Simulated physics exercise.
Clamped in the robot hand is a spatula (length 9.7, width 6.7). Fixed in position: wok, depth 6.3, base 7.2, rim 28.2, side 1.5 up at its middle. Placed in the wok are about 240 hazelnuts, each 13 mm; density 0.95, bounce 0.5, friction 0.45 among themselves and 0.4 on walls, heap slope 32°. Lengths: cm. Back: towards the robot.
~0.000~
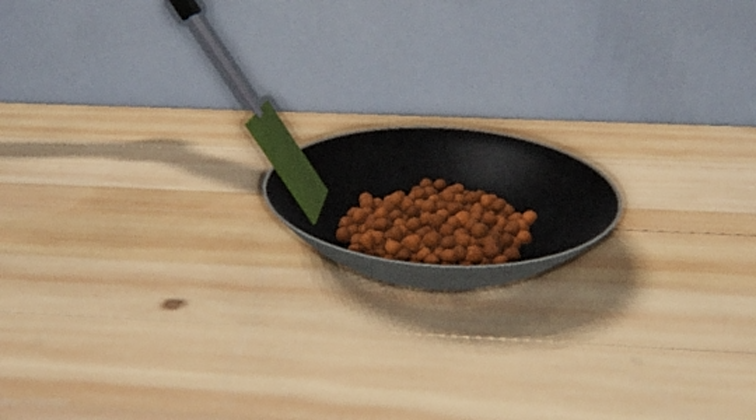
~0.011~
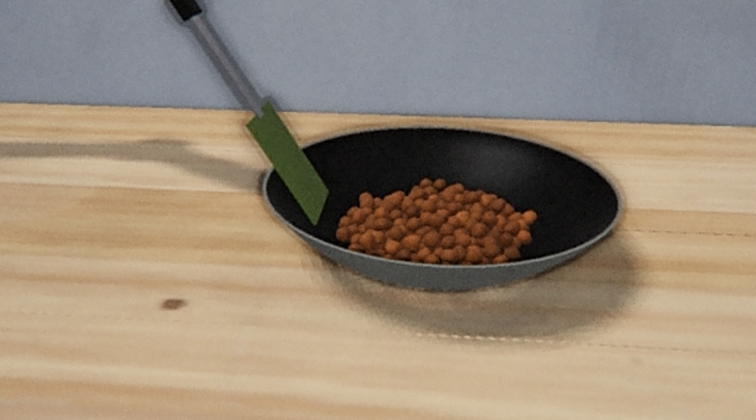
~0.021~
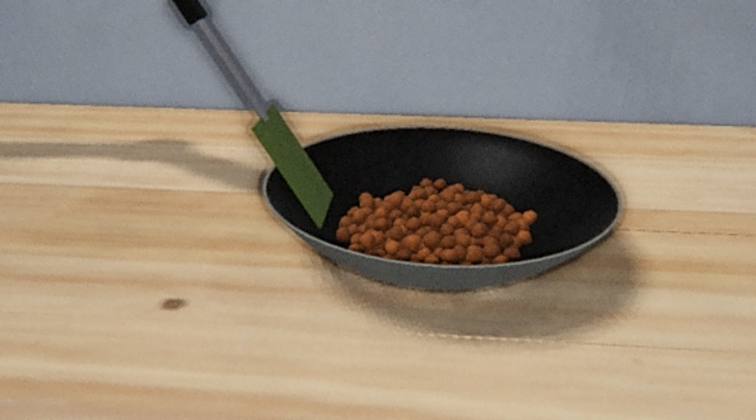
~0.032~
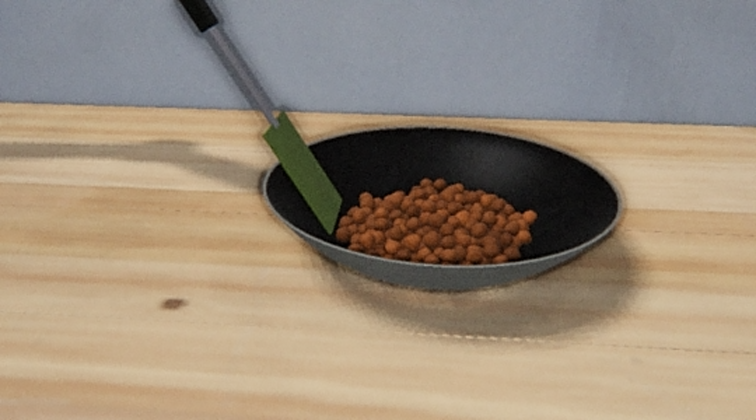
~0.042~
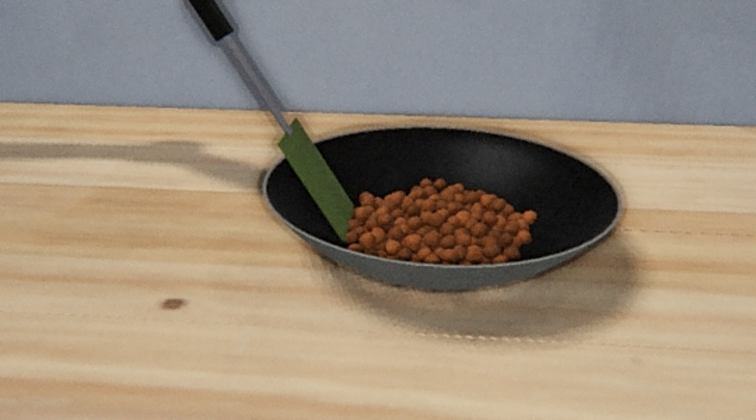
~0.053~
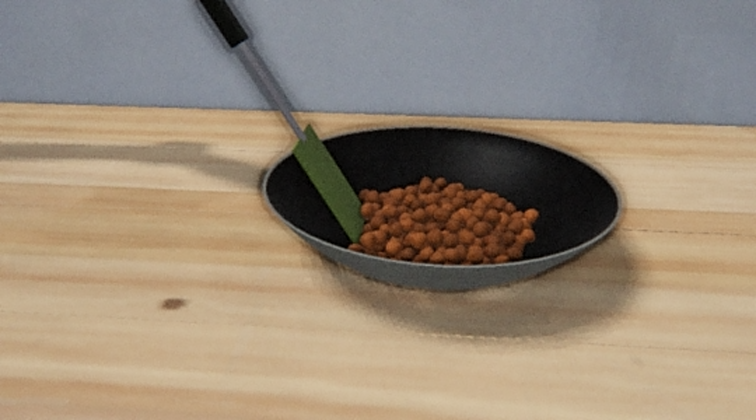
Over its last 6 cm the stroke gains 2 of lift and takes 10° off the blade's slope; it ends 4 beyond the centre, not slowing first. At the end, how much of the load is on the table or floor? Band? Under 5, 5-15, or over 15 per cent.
Under 5 per cent.
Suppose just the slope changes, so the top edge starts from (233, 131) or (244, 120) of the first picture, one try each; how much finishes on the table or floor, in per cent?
Some 0 and 0 per cent.
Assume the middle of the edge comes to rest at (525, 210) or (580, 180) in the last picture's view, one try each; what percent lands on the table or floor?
I'd say roughly 25 per cent, then roughly 40 per cent.
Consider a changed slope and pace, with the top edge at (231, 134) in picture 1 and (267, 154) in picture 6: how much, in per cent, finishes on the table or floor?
I'd put it at roughly 0 per cent.
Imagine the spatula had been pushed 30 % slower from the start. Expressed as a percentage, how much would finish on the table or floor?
Some 0 in a hundred.
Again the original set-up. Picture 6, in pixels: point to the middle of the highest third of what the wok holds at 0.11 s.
Roughly pixel (473, 207).
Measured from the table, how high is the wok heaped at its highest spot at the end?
Some 6.0 cm.
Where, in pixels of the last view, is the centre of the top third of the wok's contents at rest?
The middle lies somewhere around (537, 210).
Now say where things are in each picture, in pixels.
Spatula top edge at (257, 111), sloping 59°; upper third of the load around (439, 219), from x 345 to 530, top at y 185; 240 in the wok, in the first frame.
Spatula top edge at (258, 112), sloping 59°; upper third of the load around (439, 219), from x 345 to 530, top at y 185, in the second frame.
Spatula top edge at (263, 115), sloping 59°; upper third of the load around (439, 219), from x 345 to 530, top at y 185, in the third frame.
Spatula top edge at (273, 122), sloping 59°; upper third of the load around (439, 219), from x 345 to 530, top at y 185, in the fourth frame.
Spatula top edge at (287, 130), sloping 59°; upper third of the load around (433, 218), from x 350 to 530, top at y 185, in the fifth frame.
Spatula top edge at (301, 136), sloping 59°; upper third of the load around (433, 215), from x 355 to 530, top at y 185; 240 in the wok, in the sixth frame.
By 0.08 s, sloping 59°, highest piece 6 above the table; 240 in the wok.
By 0.11 s, sloping 55°, highest piece 8 above the table; 240 in the wok.
By 0.33 s, sloping 49°, highest piece 6 above the table; 239 in the wok, 1 on the table or floor.
By 1.38 s, sloping 49°, highest piece 5 above the table; 239 in the wok, 1 on the table or floor.
Final count, 239 in the wok, 1 on the table or floor. That is 0 % on the table or floor.
